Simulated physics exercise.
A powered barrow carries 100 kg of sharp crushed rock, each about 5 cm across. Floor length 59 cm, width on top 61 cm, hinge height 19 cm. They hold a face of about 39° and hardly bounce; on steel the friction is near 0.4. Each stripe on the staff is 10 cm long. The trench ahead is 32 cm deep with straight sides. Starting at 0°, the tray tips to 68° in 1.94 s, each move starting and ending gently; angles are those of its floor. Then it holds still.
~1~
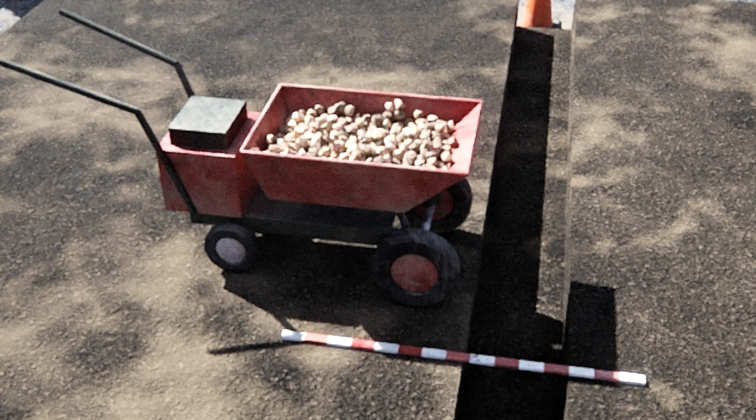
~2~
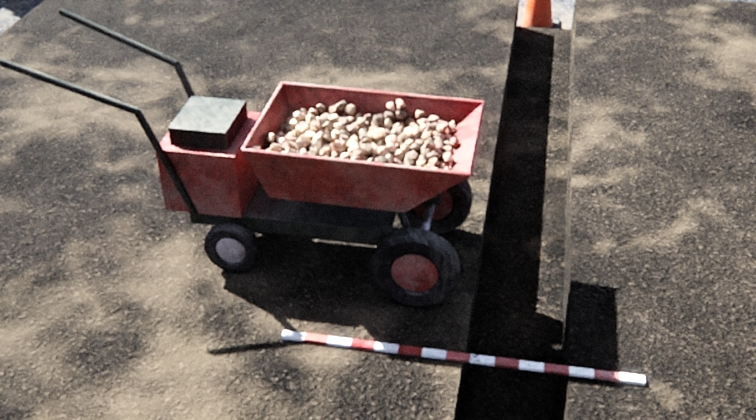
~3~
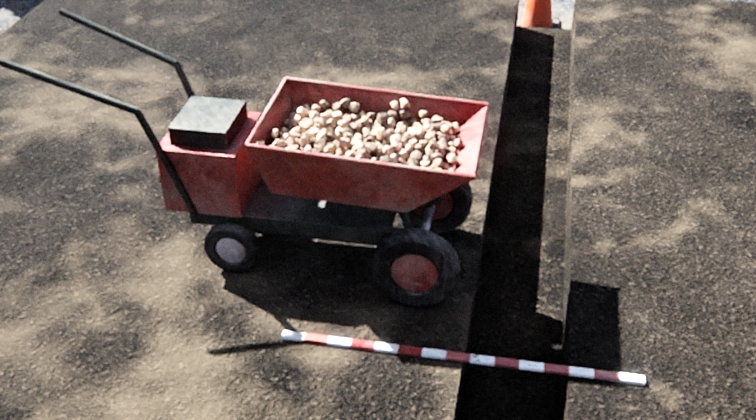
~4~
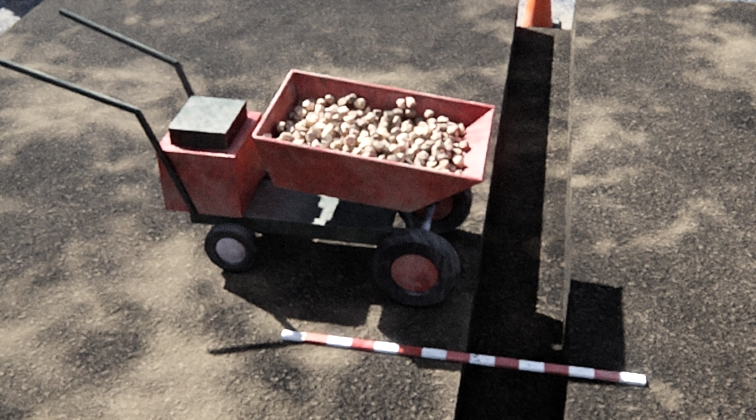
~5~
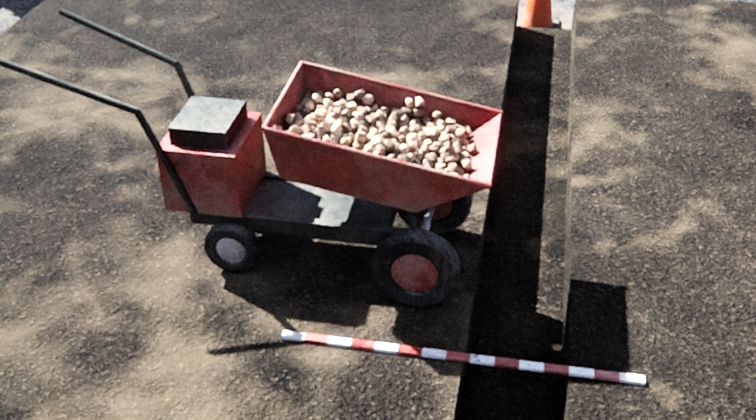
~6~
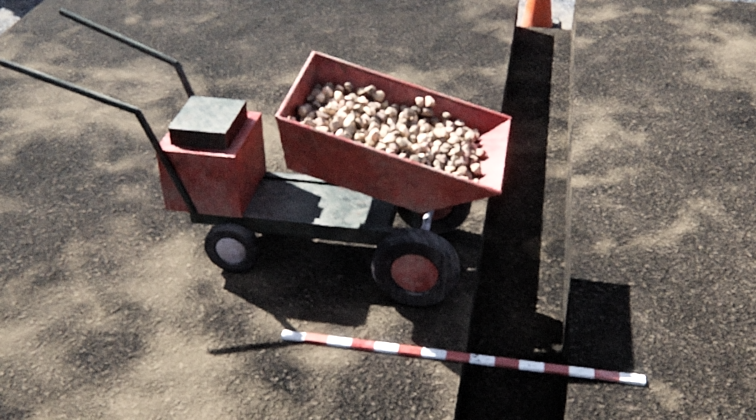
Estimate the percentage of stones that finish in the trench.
Close to 50 in a hundred.
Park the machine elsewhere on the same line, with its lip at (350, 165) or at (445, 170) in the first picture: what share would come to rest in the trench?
About 80 and 80 per cent.
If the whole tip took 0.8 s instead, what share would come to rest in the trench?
It would be near 40 per cent.
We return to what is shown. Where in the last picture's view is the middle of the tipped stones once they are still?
Near (574, 279).
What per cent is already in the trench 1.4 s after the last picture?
About 15 per cent by then.
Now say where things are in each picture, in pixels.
In the first frame, the tray is at 0°, its lip at (468, 174); the top of the load is at (387, 121).
In the second frame, lip at (470, 175), floor tilted 1°, highest stones at (389, 121).
In the third frame, the tray is at 3°, its lip at (475, 177); the top of the load is at (393, 120).
In the fourth frame, lip at (482, 181), floor tilted 6°, highest stones at (360, 111).
In the fifth frame, lip at (491, 186), floor tilted 10°, highest stones at (333, 107).
In the sixth frame, lip at (501, 193), floor tilted 15°, highest stones at (333, 100).
Then, 0.9 s after the last picture the floor is at 58°, 100 % in the tray; the foremost stones are at (546, 235).
Then, 1.4 s after the last picture the floor is at 68°, 56 % in the tray, 13 % in the trench, 30 % past the trench; the foremost stones are at (644, 293).
Then, 1.8 s after the last picture the floor is at 68°, 21 % in the tray, 26 % in the trench, 53 % past the trench; the foremost stones are at (701, 297).
Then, 3.7 s after the last picture the floor is at 68°, 0 % in the tray, 50 % in the trench, 50 % past the trench; the foremost stones are at (715, 301).
